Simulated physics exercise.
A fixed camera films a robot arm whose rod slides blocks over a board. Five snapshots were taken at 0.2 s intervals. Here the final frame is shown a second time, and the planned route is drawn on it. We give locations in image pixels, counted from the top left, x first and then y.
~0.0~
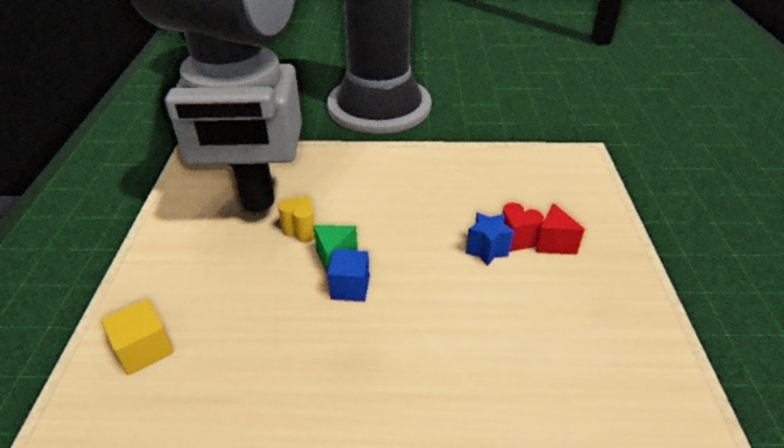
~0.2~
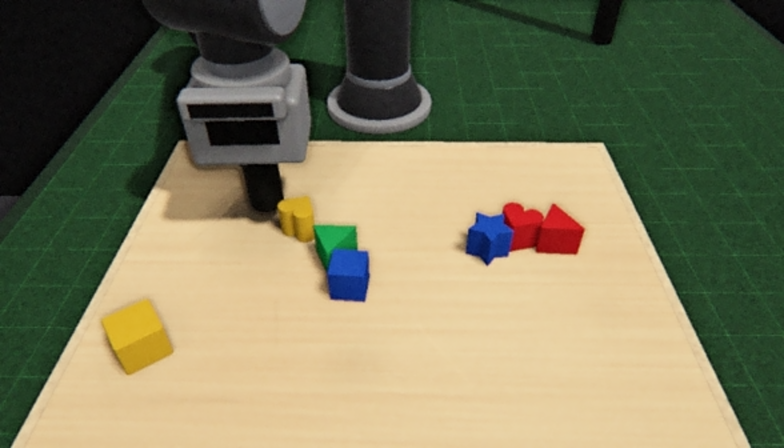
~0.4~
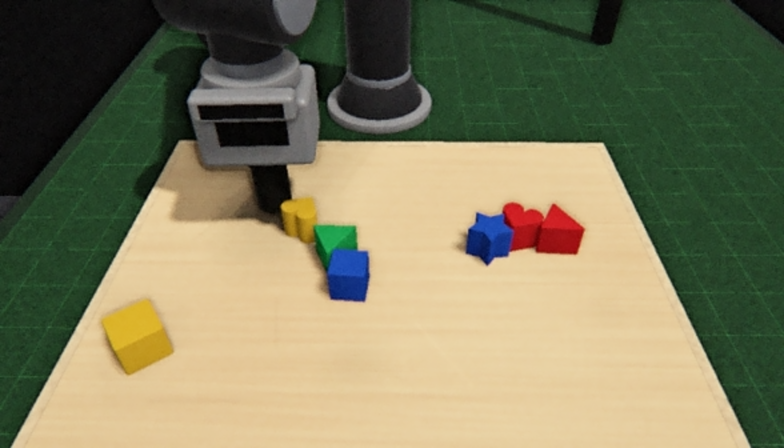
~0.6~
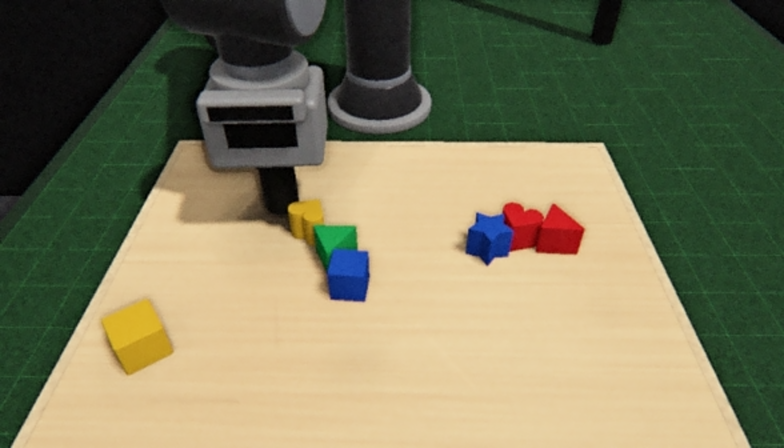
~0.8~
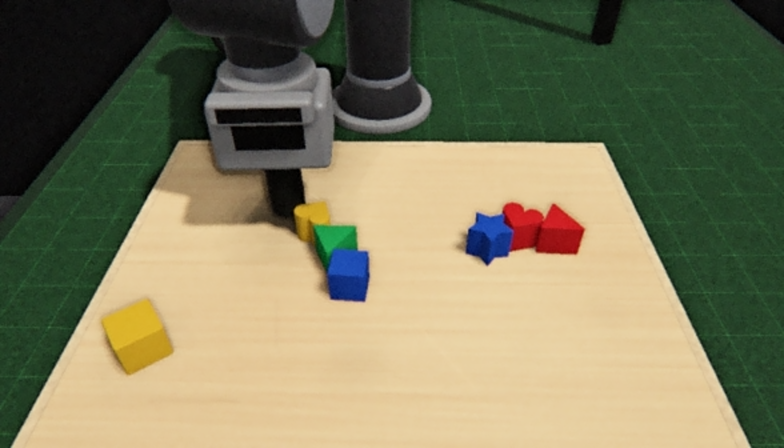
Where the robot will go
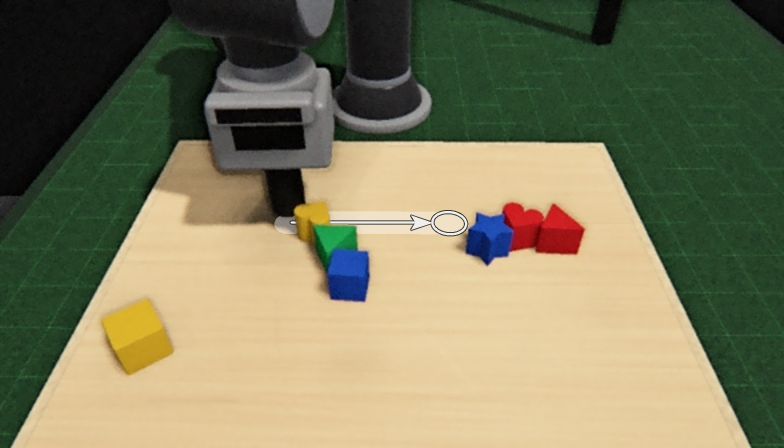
A pale wooden board surrounded by green, grid-lined flooring is seen from above its front edge by a still camera. A yellow cube sits at left, a yellow heart, green triangular block and blue cube cluster near the middle, and a blue star, red heart and red triangular block sit at right. A grey robot arm's dark rod moves slightly right, nudging the yellow heart toward the green block.
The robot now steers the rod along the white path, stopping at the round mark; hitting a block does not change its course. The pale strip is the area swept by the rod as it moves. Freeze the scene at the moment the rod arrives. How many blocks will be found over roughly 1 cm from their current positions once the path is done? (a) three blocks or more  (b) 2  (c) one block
c
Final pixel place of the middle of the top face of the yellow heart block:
In the picture, it is at (376, 221).
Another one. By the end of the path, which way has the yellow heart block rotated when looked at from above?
Seen from overhead, it turns clockwise.
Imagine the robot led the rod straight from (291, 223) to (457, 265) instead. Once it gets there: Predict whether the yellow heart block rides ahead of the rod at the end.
My prediction: In front.
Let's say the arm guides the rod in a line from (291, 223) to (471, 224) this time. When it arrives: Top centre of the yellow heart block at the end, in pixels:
I expect it at (379, 222).
The line goes from (291, 223) to (449, 223).
The first path, step by step. One third of the way, rod (344, 207); yellow heart block (361, 217), turned 35° clockwise; green three-sided block (334, 236), turned 15° clockwise.
Two thirds of the way, rod (398, 207); yellow heart block (376, 221), turned 85° clockwise; green three-sided block (334, 237), turned 15° clockwise.
At the end, rod (451, 208); yellow heart block (376, 221), turned 85° clockwise; green three-sided block (334, 237), turned 15° clockwise; blue star-shaped block unmoved.
